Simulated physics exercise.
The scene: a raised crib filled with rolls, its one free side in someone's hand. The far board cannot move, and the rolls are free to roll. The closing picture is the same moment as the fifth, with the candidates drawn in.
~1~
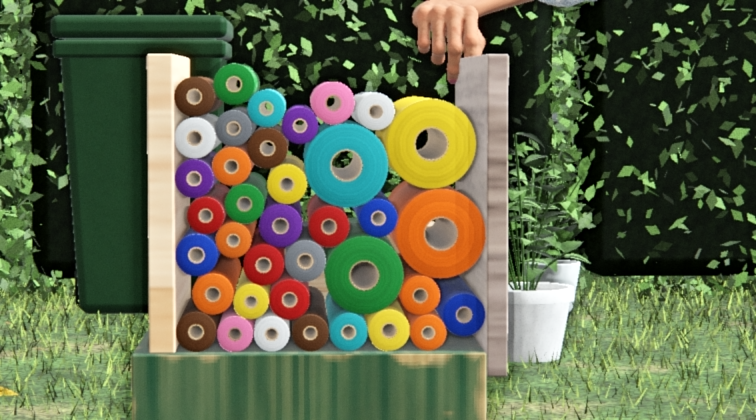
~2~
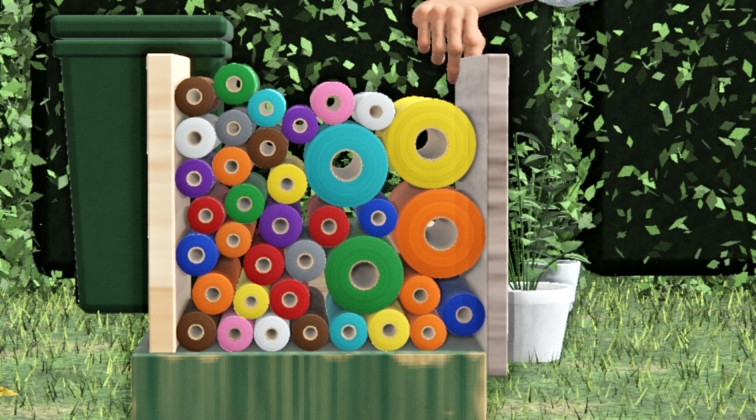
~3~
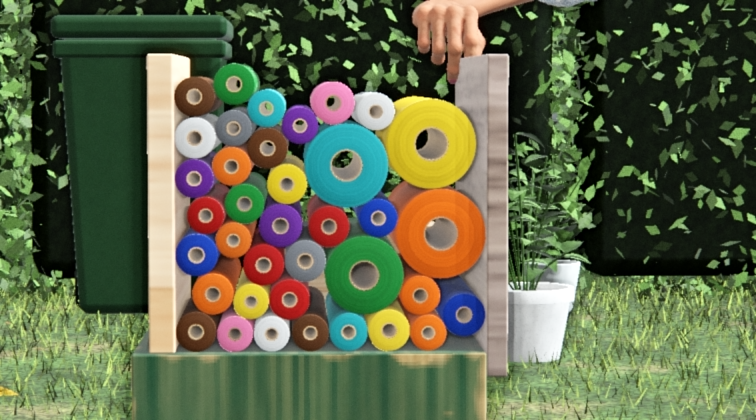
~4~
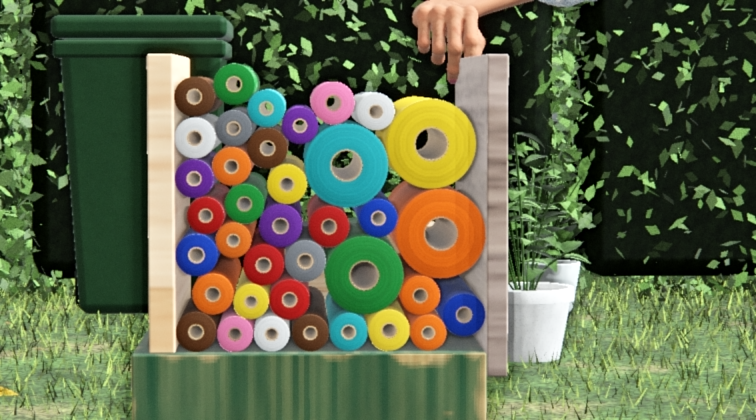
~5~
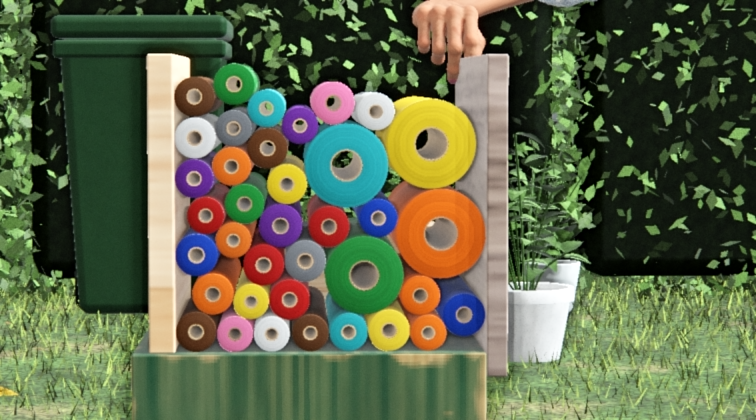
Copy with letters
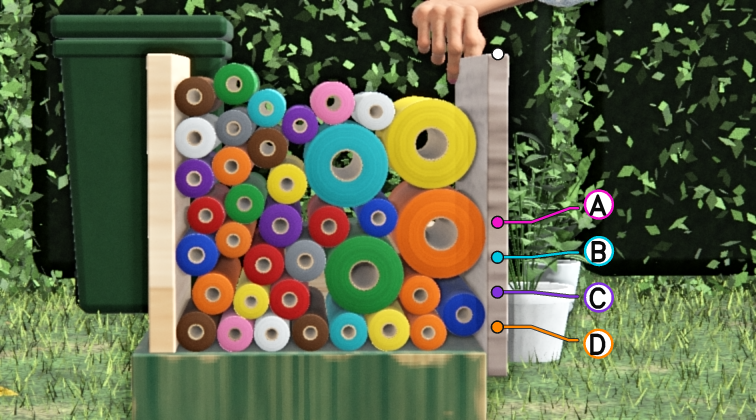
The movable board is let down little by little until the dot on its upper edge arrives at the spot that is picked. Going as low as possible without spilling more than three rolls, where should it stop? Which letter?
Mark C is as low as it can go.
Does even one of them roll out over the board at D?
Yes.
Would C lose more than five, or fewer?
It loses fewer than five.
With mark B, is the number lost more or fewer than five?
Fewer than five.
On the copy, A at (498, 222); B at (498, 257); C at (498, 293); D at (498, 327); the white dot at (498, 54).
On C. First, top of the board (486, 154).
Then, top of the board (486, 263).
Finally, top of the board (486, 291), two out over the board.
By contrast, A two out over the board; B two out over the board; D more than three out over the board.
